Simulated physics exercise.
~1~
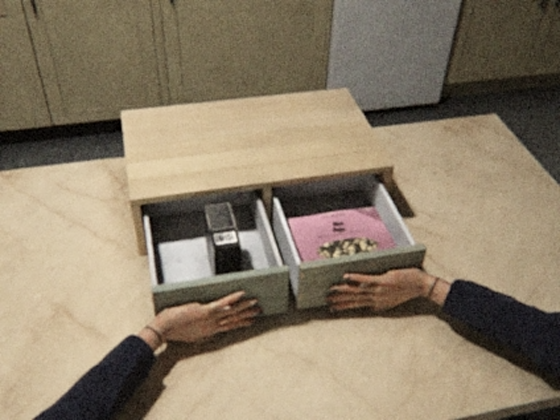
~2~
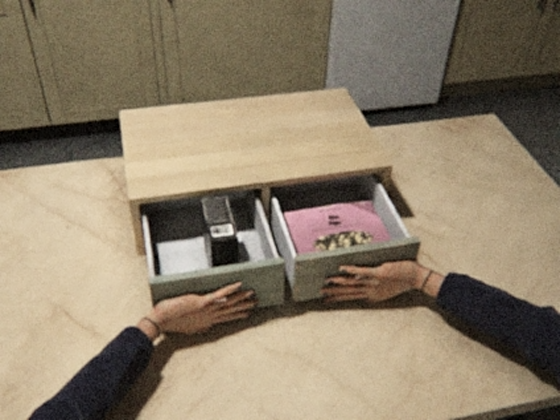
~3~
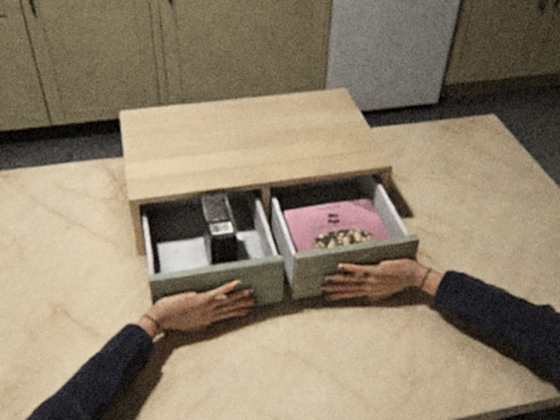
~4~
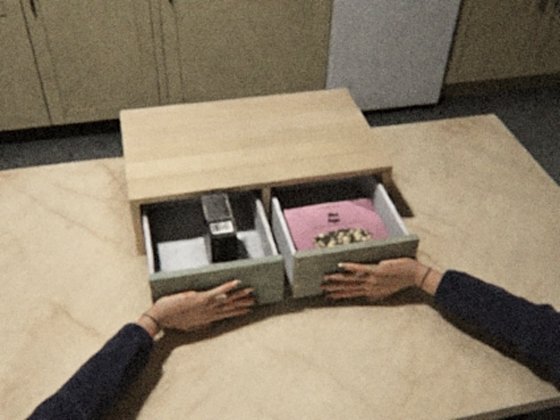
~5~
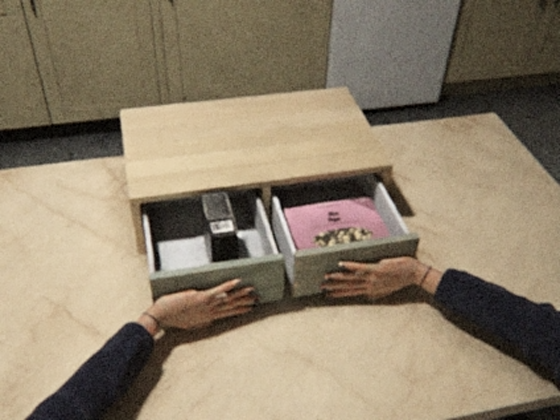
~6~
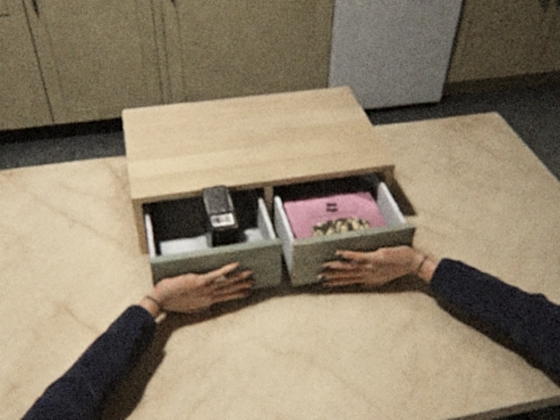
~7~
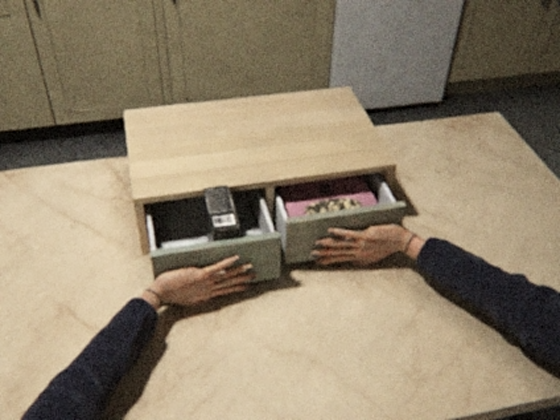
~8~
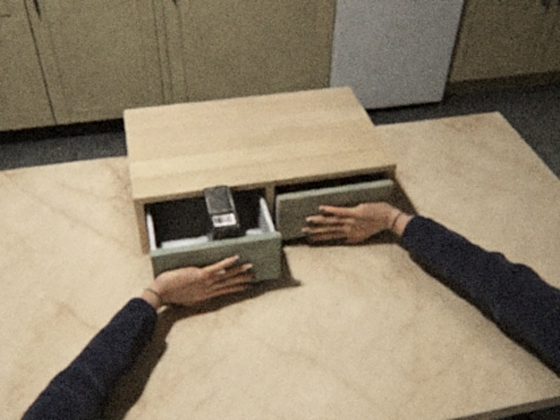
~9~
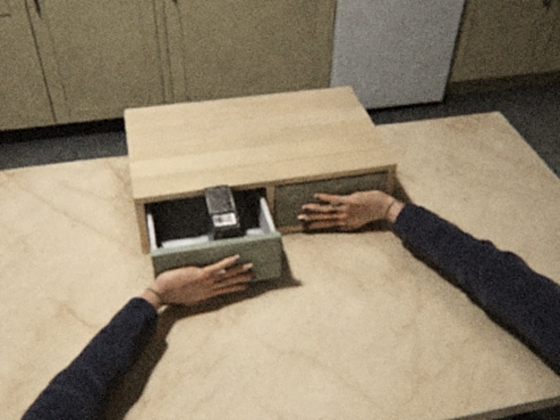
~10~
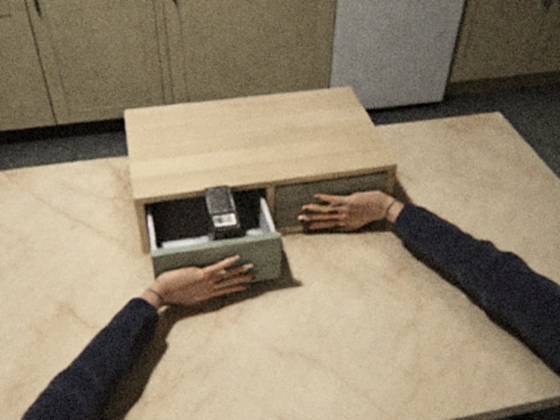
To begin with, two drawers stand open side by side in a low wooden chest on a table, a dark packet in the left one and a pink box in the right. A pair of hands in dark sleeves rests against the fronts, easing both in a little before pausing. Then the hands push again, and both drawers start to slide inwards. The left drawer soon stops, still ajar, while the right keeps moving and its pink box disappears from sight. Finally the right drawer sits flush, and the left stays partly open with the packet showing, a hand still on each front.
